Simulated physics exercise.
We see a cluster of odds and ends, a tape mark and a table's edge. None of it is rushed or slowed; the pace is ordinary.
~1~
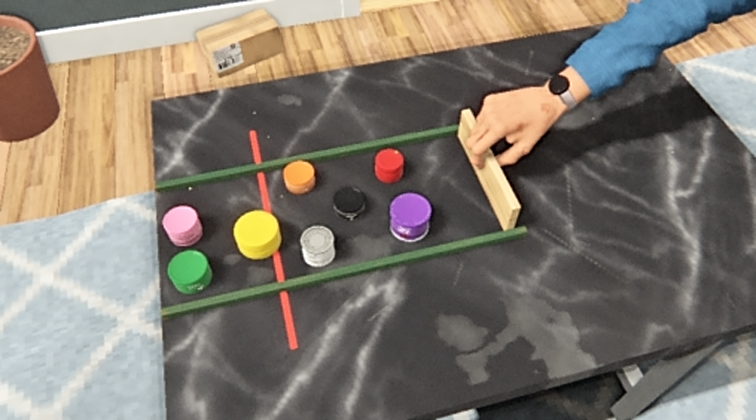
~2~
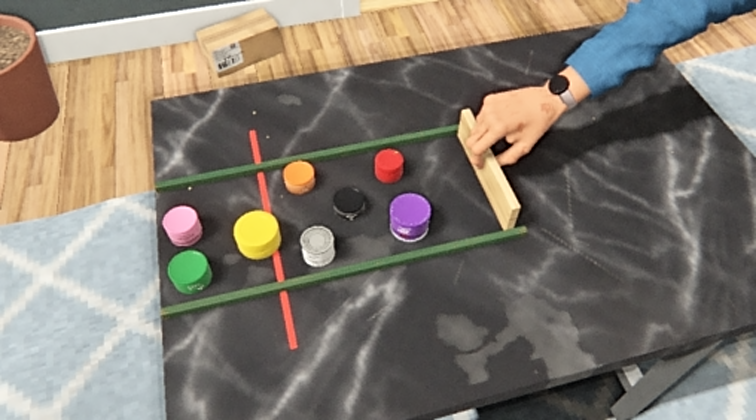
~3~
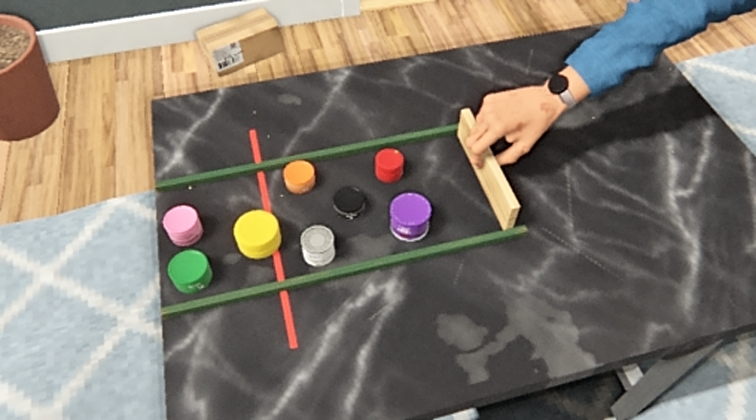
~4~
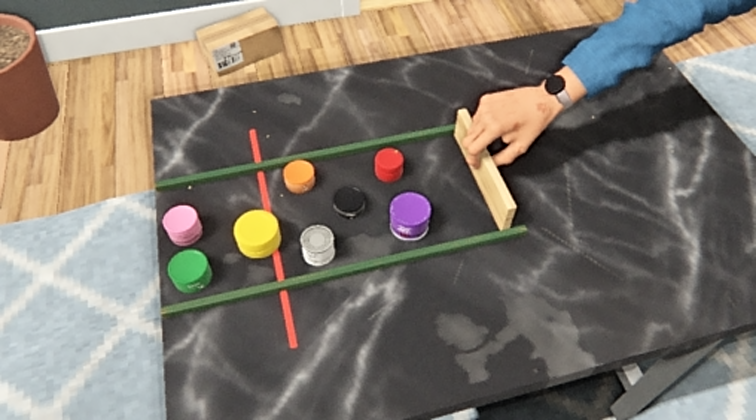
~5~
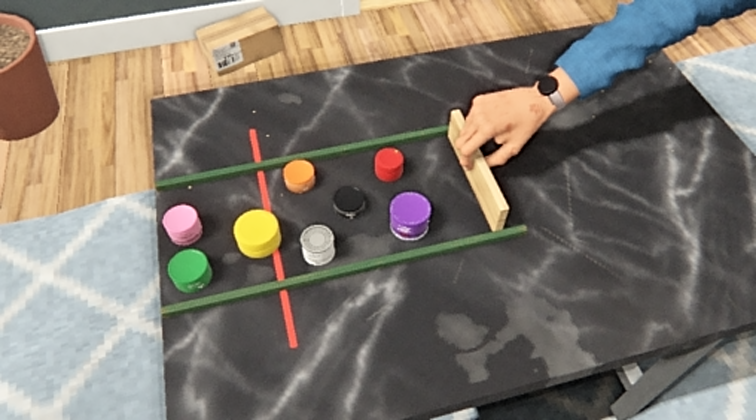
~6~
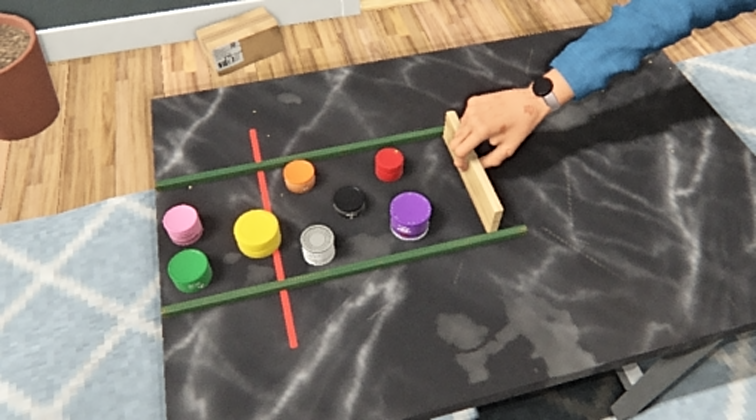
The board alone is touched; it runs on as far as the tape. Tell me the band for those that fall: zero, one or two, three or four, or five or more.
Fallen: Nil.
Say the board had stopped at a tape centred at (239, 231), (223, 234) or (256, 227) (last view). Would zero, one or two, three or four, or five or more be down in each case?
Going through the tapes in order, the count is none, then one or two, then none.
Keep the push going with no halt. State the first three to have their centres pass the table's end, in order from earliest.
The pink tub, the green tub, then the yellow lid.
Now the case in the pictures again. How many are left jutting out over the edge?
As for overhanging, the count is 0.
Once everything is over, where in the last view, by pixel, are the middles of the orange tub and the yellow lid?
Orange tub at about (231, 184), yellow lid at about (219, 235).
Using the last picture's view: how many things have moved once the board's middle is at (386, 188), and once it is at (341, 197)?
The count is 2 at the first point and 5 at the second.
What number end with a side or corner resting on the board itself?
3 are in contact with it.
Soon after, none off yet; pink tub at rest near (183, 225); green tub at rest near (191, 271); yellow lid at rest near (258, 234).
At rest, the number that fall off is zero.
